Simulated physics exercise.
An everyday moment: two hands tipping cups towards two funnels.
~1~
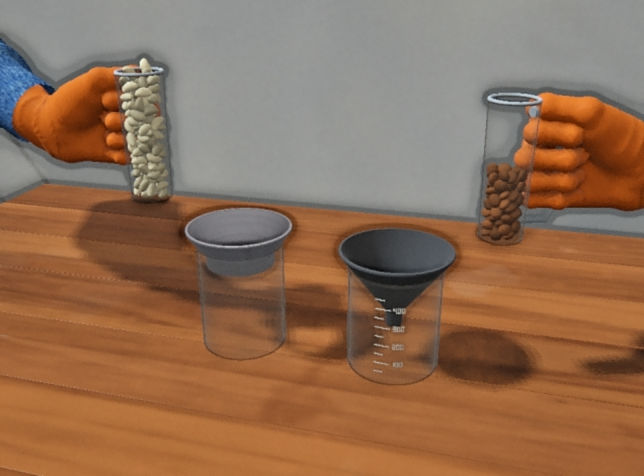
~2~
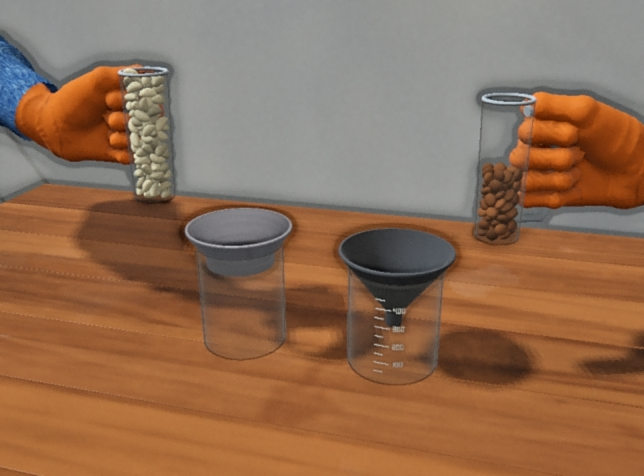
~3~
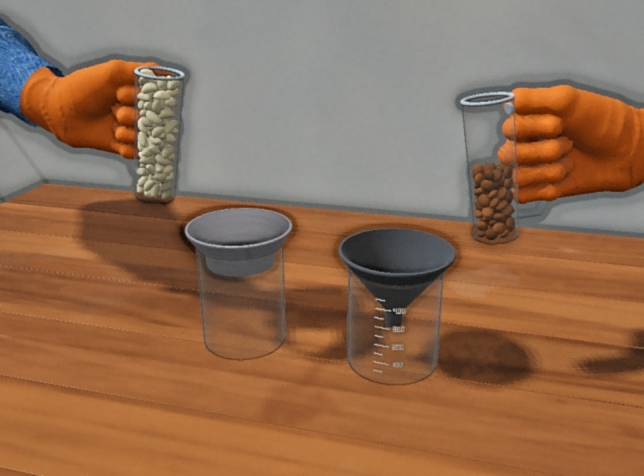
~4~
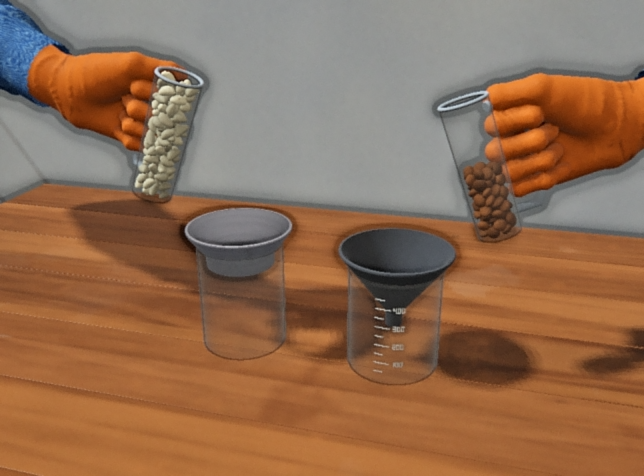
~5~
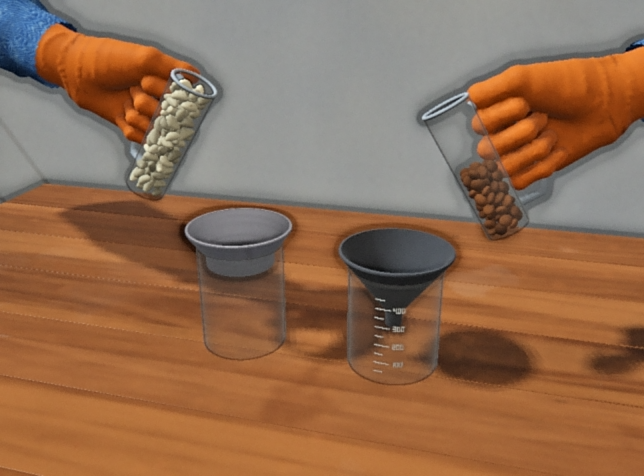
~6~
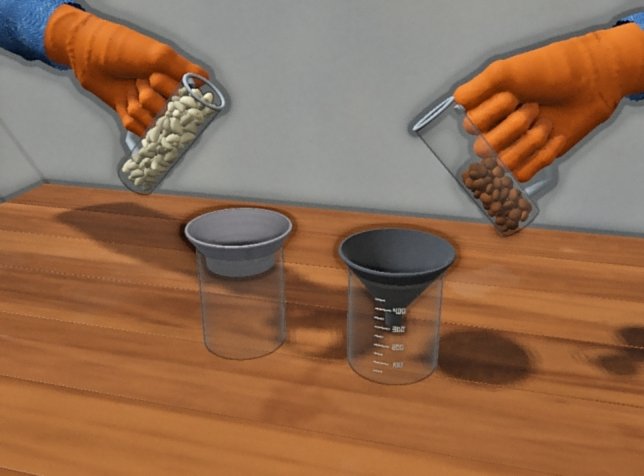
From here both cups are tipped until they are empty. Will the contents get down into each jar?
In the end the left one empties into its jar, and the right one clogs.
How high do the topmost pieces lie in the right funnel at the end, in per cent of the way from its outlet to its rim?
Some 85 per cent.
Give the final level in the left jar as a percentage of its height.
It comes to 25 per cent or so.
Then, 0.28 s on from there, left, the whole lot still in the cup; right, the whole lot still in the cup.
Then, 0.63 s on from there, left, all but a few still in the cup, only a few in or over the funnel, only a few down in the jar; right, the whole lot still in the cup.
Then, 1.01 s on from there, left, all but a few still in the cup, only a few down in the jar; right, the whole lot still in the cup.
In the end, left, the whole lot down in the jar; right, all but a few stuck in the funnel, only a few down in the jar.
